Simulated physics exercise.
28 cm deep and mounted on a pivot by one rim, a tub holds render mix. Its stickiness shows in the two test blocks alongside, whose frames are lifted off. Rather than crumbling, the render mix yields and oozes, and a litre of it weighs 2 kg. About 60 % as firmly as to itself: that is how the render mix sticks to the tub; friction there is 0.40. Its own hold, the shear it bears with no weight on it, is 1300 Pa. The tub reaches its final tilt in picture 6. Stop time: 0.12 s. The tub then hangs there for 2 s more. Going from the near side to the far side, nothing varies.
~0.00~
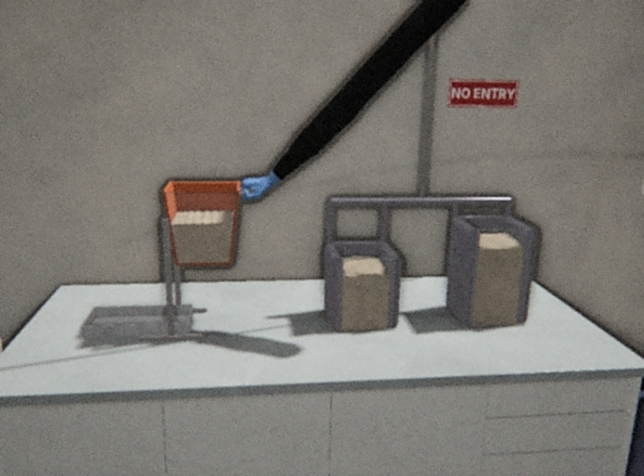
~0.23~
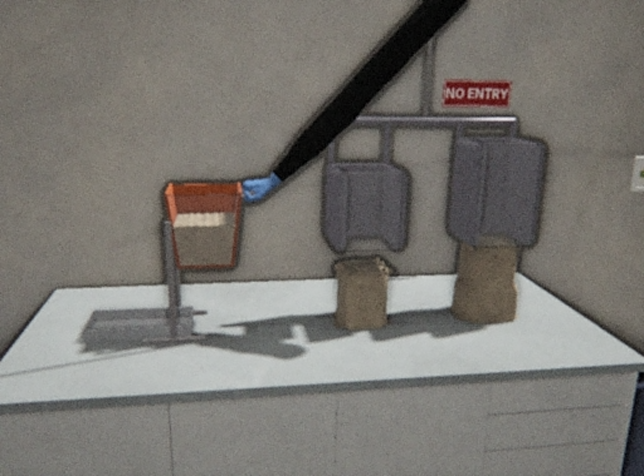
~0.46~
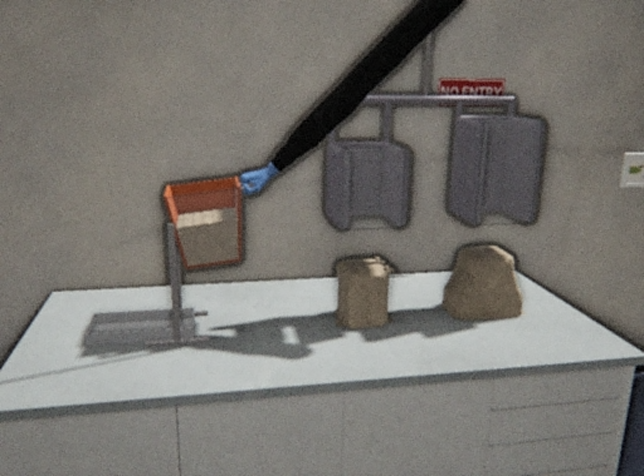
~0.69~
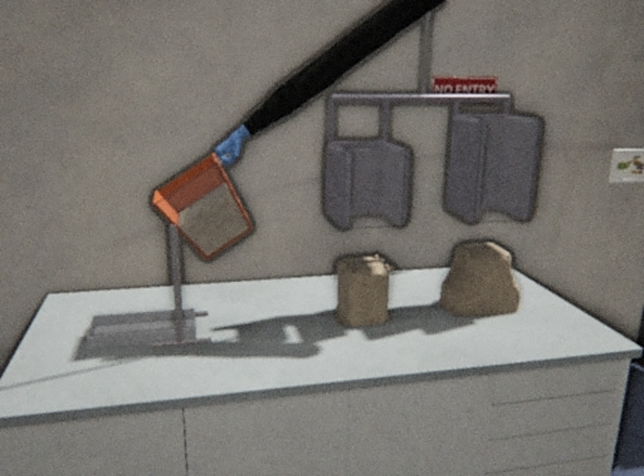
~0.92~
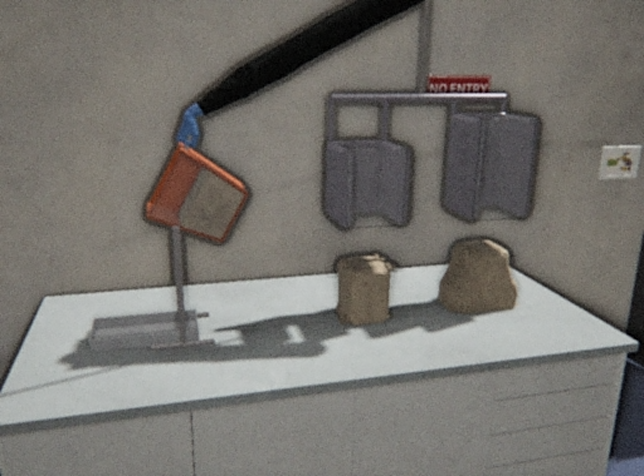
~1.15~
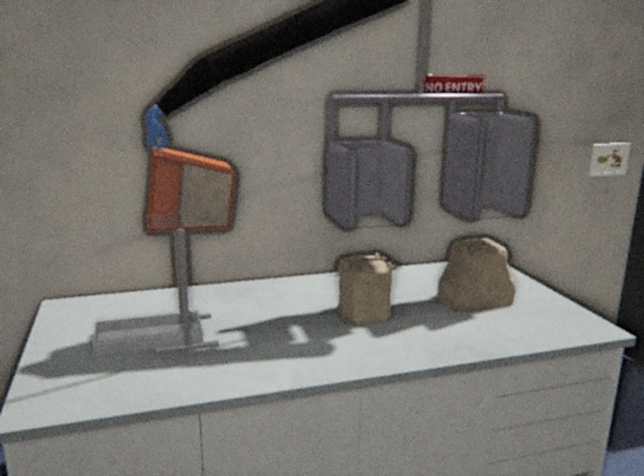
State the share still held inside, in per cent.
Roughly 100 per cent is still held inside.
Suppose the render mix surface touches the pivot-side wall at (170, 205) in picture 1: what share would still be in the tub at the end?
Then roughly 100 %.
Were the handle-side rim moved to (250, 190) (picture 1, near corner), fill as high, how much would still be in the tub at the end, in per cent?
Then about 100 %.
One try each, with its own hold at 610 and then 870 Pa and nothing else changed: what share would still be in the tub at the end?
First 100 %, second 100 %.
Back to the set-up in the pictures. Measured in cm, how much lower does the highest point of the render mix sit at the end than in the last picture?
0 cm or so.
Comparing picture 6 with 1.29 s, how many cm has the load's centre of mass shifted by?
Distance: About 0 cm.
After 1.29 s, the tub is at 82 degrees and holds 100 %.
After 1.46 s, the tub is at 82 degrees and holds 100 %.
After 1.63 s, the tub is at 82 degrees and holds 100 %.
After 1.80 s, the tub is at 82 degrees and holds 100 %.
After 3.15 s, at the end, the tub is at 82 degrees and holds 100 %.
